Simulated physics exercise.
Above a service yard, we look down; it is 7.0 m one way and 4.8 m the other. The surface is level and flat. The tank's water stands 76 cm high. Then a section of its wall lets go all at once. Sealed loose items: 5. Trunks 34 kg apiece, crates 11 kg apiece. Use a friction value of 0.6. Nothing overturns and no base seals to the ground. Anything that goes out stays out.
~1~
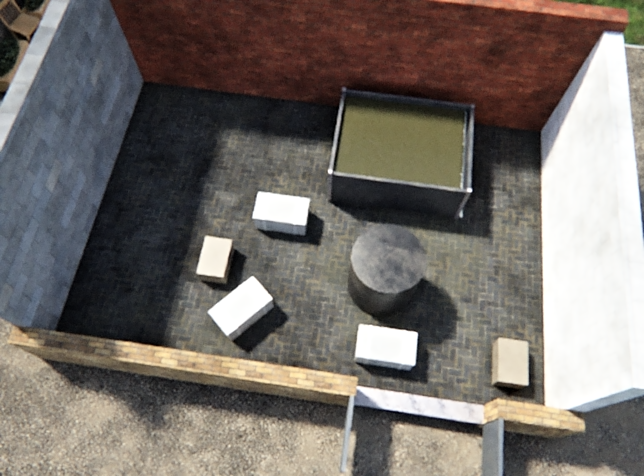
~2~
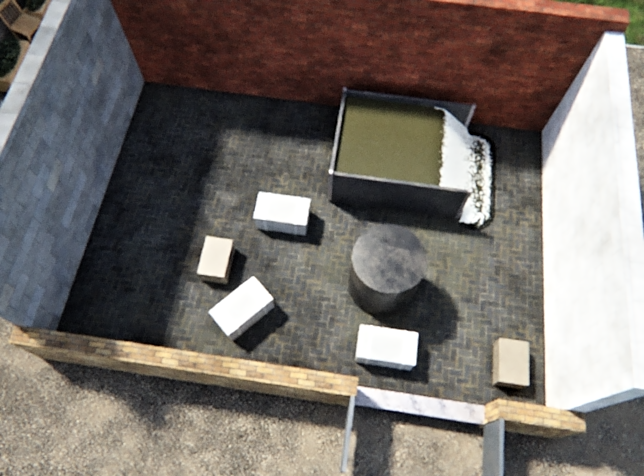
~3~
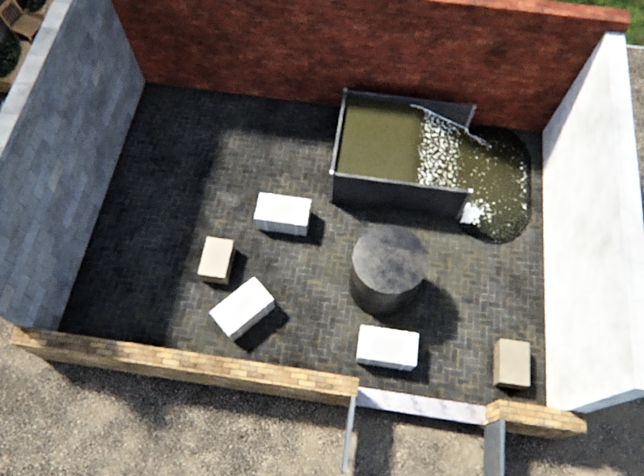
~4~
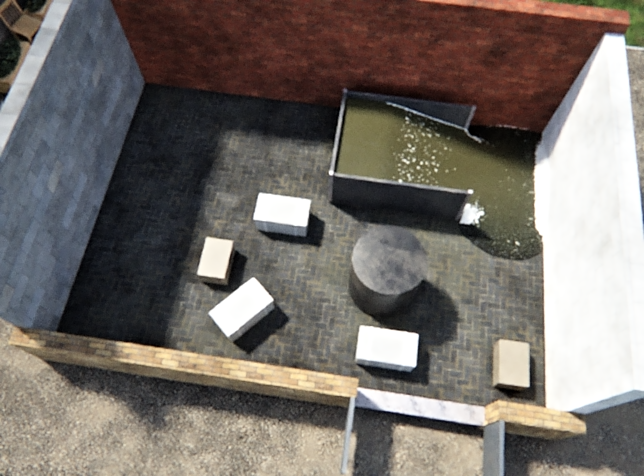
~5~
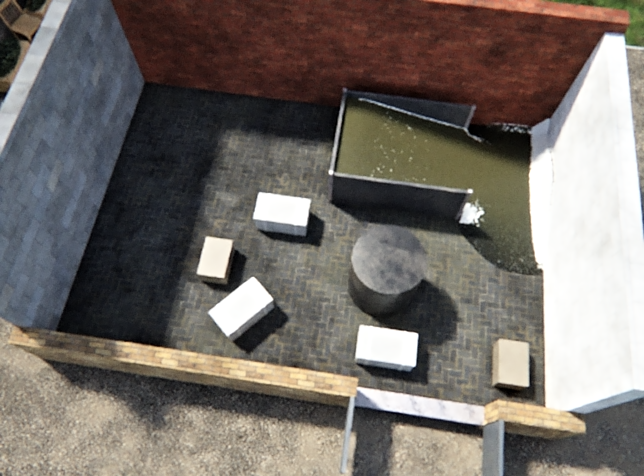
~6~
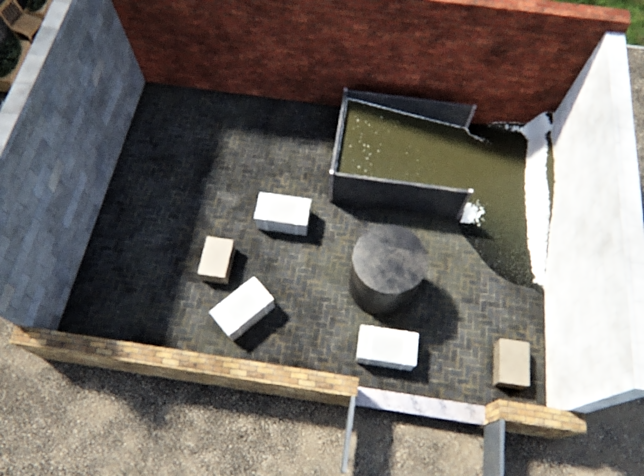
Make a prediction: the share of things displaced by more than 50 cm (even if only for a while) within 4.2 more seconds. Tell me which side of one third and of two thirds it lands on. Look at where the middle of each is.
Mid band.
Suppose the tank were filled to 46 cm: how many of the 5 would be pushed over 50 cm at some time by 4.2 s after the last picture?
It would come to 1 of them.
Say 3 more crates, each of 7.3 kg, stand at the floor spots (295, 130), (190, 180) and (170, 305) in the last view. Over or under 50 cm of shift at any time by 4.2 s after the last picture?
First exceeds it, second falls shy, third falls shy.
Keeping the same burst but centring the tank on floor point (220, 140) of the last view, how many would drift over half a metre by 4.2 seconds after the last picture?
Result: 1.
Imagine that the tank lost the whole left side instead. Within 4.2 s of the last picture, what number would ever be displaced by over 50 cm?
The count would be 2.
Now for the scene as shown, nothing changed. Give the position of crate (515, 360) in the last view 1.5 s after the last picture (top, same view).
Position: About (484, 379).
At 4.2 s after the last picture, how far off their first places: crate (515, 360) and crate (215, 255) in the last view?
Result, in order: Gone out; 0 cm.
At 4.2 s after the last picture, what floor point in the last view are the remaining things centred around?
It works out to somewhere near (268, 287) on the floor.
Then, 0.4 s after the last picture 0 of 5 are over 50 cm from their spots; 0 afloat.
Then, 1.5 s after the last picture 1 of 5 are over 50 cm from their spots; 1 afloat.
Then, 2.8 s after the last picture 1 of 5 are over 50 cm from their spots; 0 afloat.
Then, 4.2 s after the last picture 2 of 5 are over 50 cm from their spots, and 2 have been at some point; 0 afloat.
